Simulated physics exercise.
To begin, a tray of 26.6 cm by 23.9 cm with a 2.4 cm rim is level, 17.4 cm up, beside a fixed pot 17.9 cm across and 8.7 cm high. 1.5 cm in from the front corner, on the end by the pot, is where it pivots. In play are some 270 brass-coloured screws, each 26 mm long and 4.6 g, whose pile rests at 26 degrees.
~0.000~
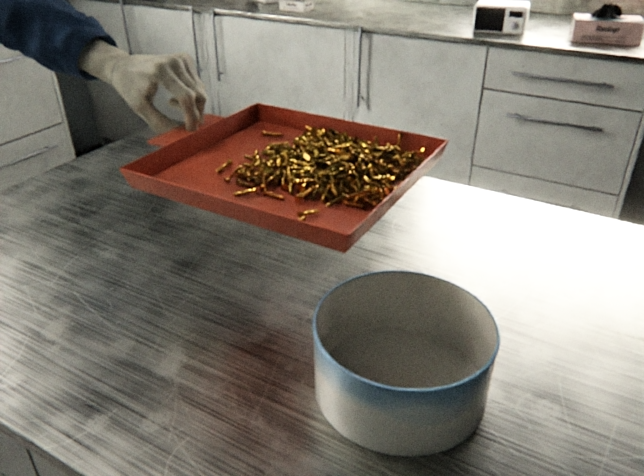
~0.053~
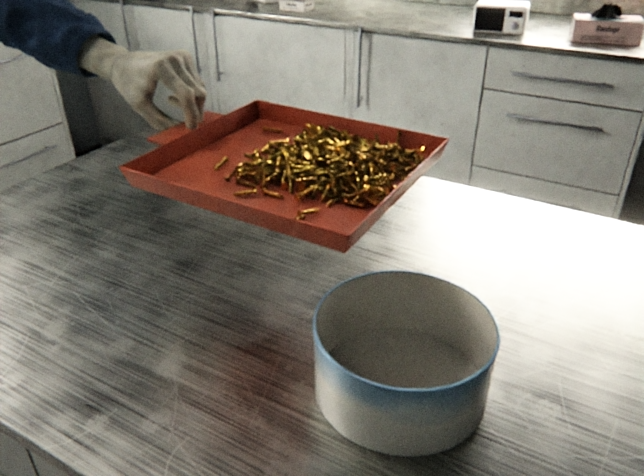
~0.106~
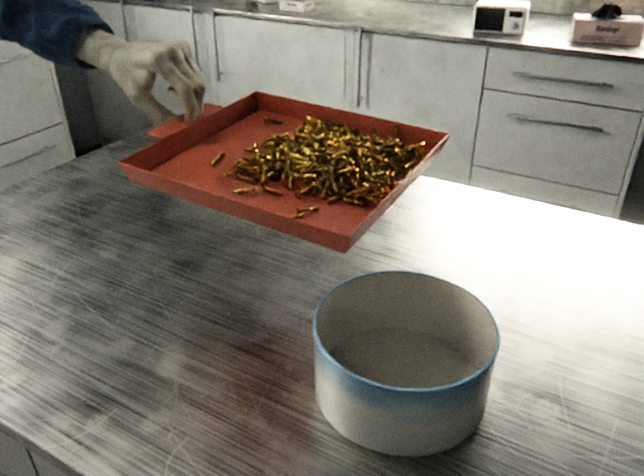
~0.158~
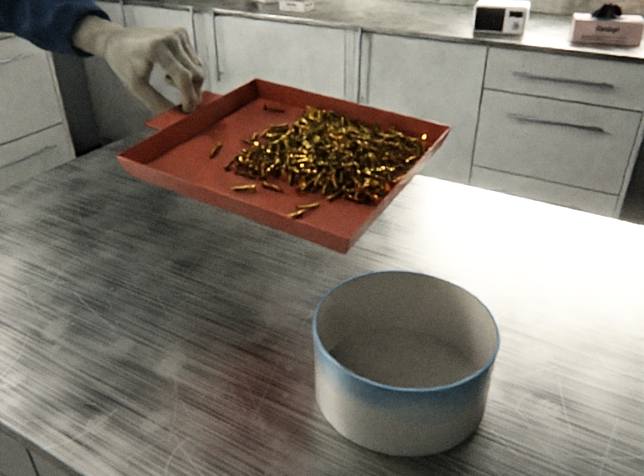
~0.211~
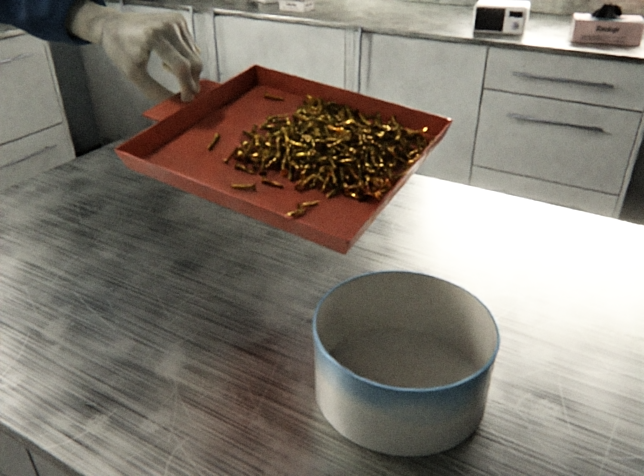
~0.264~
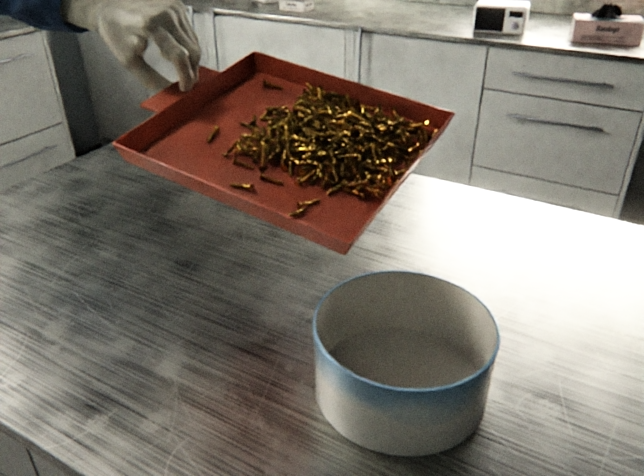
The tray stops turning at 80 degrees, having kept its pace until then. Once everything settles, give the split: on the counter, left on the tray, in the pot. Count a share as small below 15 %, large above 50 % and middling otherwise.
Counter: Middling. Tray: Small. Pot: Large.
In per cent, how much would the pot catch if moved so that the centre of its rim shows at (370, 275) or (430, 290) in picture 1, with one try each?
First try around 0 %, second around 0 %.
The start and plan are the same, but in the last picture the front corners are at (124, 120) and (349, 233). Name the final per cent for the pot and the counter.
Pot 65, counter 25.
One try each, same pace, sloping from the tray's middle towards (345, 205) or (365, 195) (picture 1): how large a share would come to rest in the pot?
First try: About 95 percent; second try: About 50 percent.
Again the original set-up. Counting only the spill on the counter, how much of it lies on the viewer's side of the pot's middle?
I'd put it at around 100 per cent.
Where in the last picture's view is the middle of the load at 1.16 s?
At that moment the load's centre is around (340, 194).
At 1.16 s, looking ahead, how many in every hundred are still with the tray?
Estimate: About 90 percent.
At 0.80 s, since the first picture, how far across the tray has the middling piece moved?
Displacement on the tray: About 9 cm.
After 0.80 s, tilt 44 degrees; the tray holds 100 %, the pot 0 %.
After 1.16 s, tilt 66 degrees; the tray holds 90 %, the pot 5 %.
Then, at 1.60 s, tilt 80 degrees; the tray holds 15 %, the pot 45 %.
In the end, at 2.7 s, counter 35 %, tray 0 %, pot 60 %.
